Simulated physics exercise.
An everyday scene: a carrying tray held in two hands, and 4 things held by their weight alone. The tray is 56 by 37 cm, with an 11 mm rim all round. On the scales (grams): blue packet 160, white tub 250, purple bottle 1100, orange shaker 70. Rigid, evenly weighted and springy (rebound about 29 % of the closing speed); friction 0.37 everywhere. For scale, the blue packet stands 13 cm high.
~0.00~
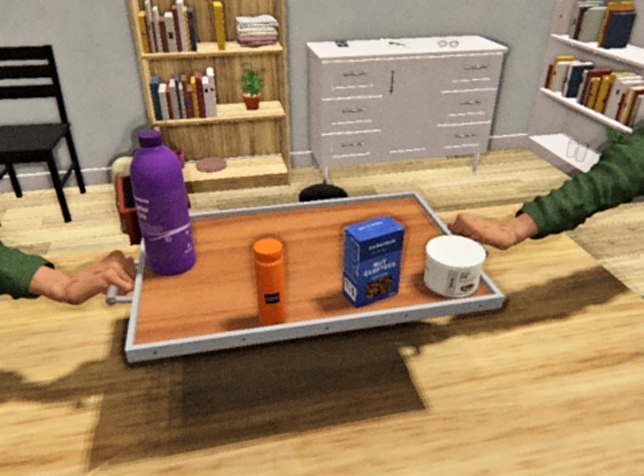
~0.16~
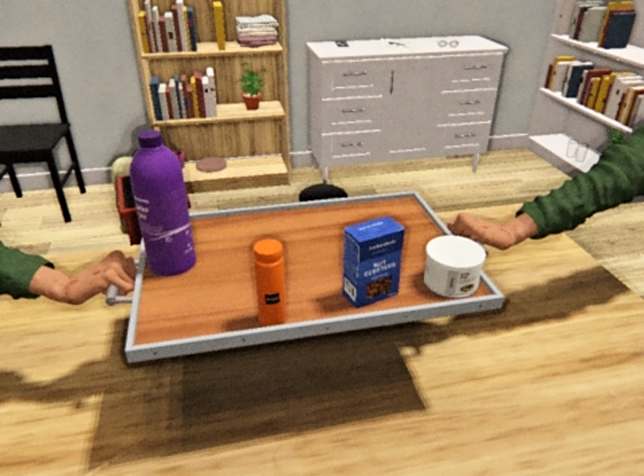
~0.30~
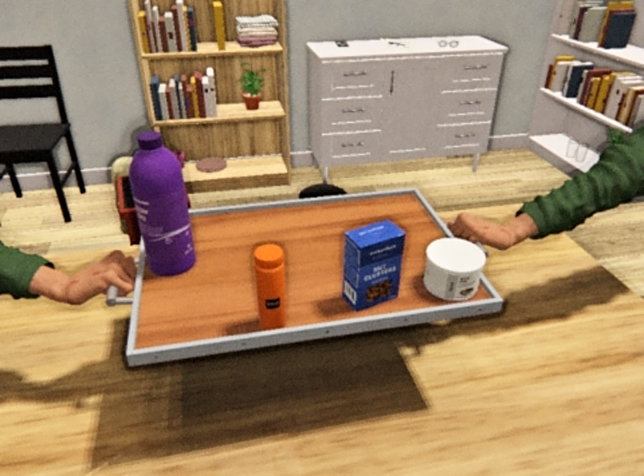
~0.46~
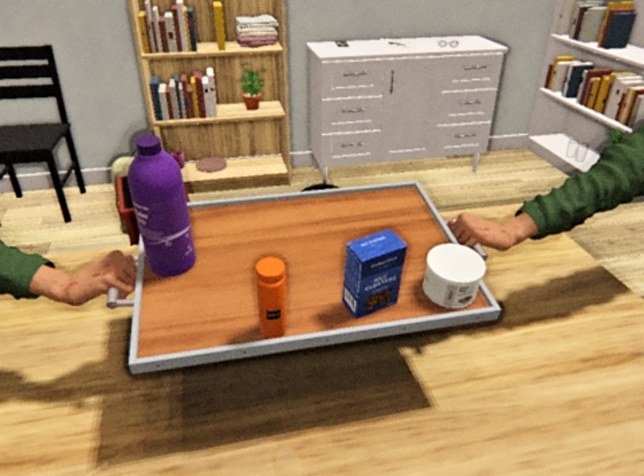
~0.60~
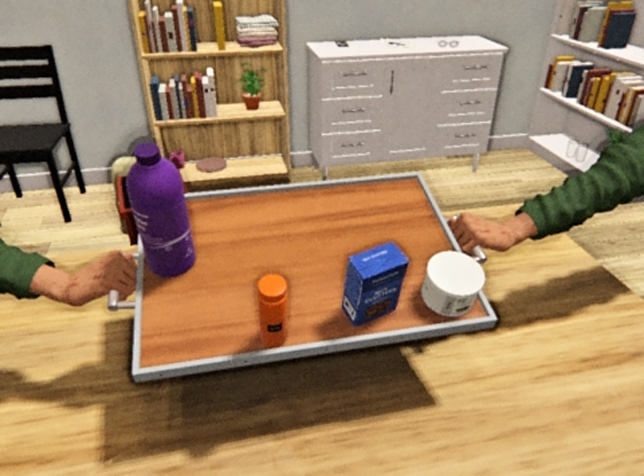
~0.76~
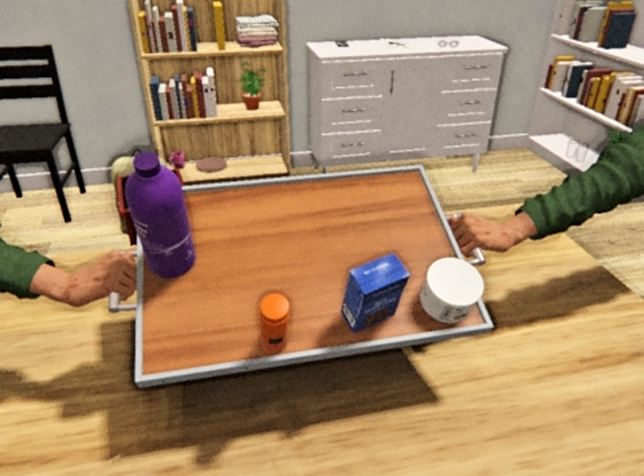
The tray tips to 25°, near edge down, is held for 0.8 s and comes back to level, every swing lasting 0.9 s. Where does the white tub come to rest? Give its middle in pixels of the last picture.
Look near (456, 271).
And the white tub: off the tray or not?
The white tub ends on the tray.
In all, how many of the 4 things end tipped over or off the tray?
3 of them.
Around 1.06 s, tray at 25°, near edge down; orange shaker now off the tray; blue packet tipped 4° against what carries it; purple bottle shifted 4 cm.
Around 1.36 s, tray at 25°, near edge down; blue packet now off the tray; purple bottle shifted 17 cm.
Around 1.86 s, tray at 25°, near edge down; purple bottle now off the tray.
Around 2.36 s, tray at 7°, near edge down.
Finally (3.2 s), off the tray, blue packet, purple bottle and orange shaker; white tub still in place (within 5 cm). Final places as that camera would see them, white tub near (456, 271).
